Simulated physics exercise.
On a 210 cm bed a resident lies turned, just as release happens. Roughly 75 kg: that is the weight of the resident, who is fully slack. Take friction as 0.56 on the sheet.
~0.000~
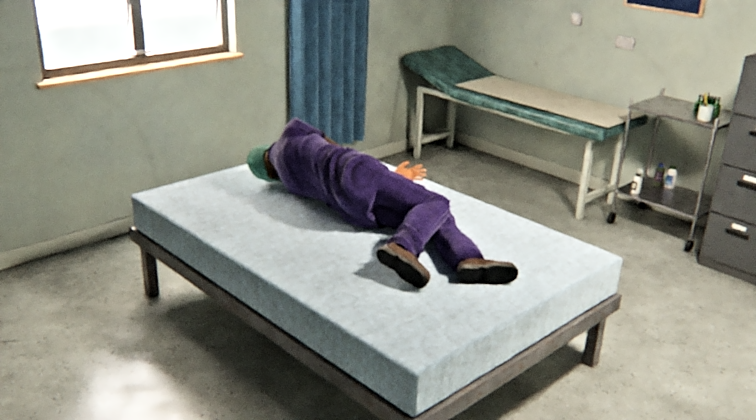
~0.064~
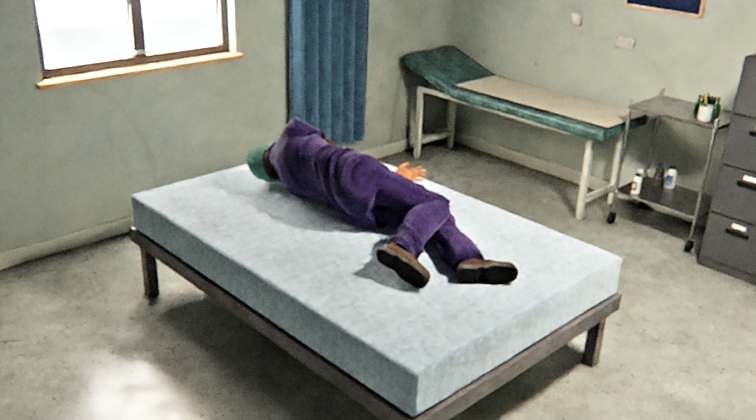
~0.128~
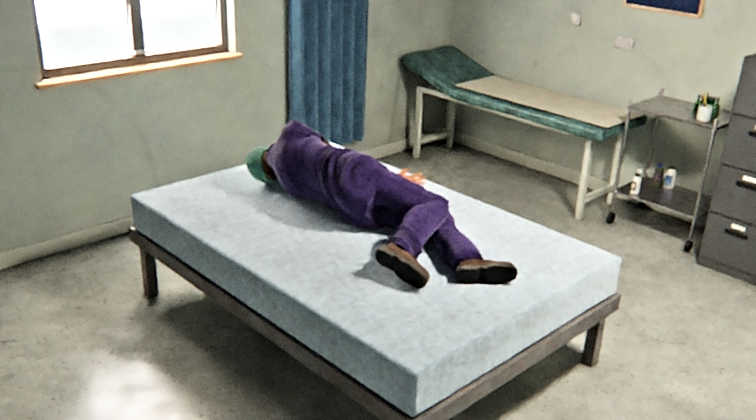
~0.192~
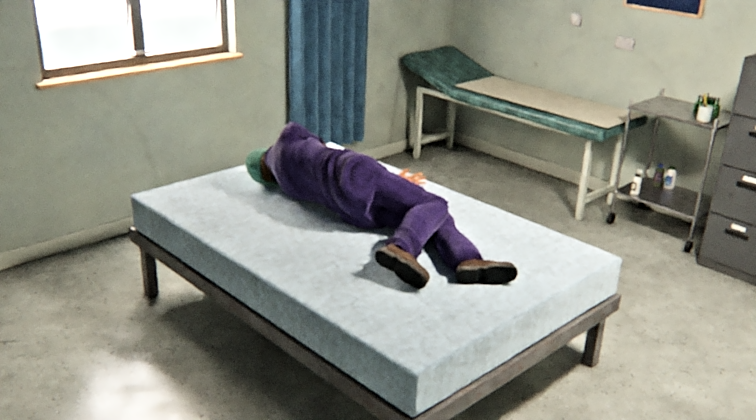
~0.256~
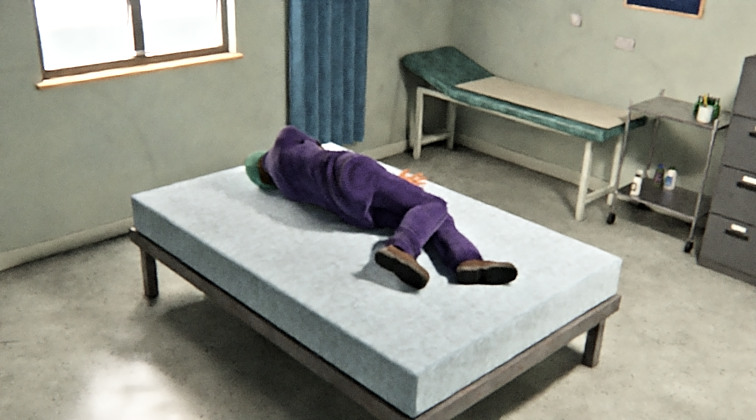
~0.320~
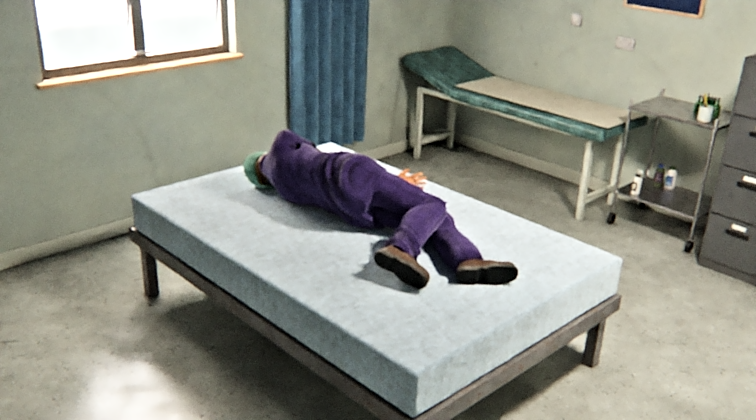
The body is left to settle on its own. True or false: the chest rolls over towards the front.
False, it rolls backwards.
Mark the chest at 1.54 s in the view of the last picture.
Look around (274, 189) and it's there.
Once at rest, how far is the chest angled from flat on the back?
The chest finishes turned some 20° from lying flat on its back.
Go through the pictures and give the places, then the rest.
In the first frame, chest (298, 161); shoulders at 85°.
In the second frame, chest (298, 161); shoulders at 85°.
In the third frame, chest (297, 163); shoulders at 80°.
In the fourth frame, chest (296, 165); shoulders at 80°.
In the fifth frame, chest (294, 168); shoulders at 75°.
In the sixth frame, chest (292, 171); shoulders at 70°.
After 0.54 s the chest is turned 55° from lying flat on the back, near (285, 176) in the last picture's view.
After 0.94 s the chest is turned 40° from lying flat on the back, near (279, 182) in the last picture's view.
After 1.54 s the chest is turned 30° from lying flat on the back, near (274, 189) in the last picture's view.
When all is still (2.2 s), chest sinks back.
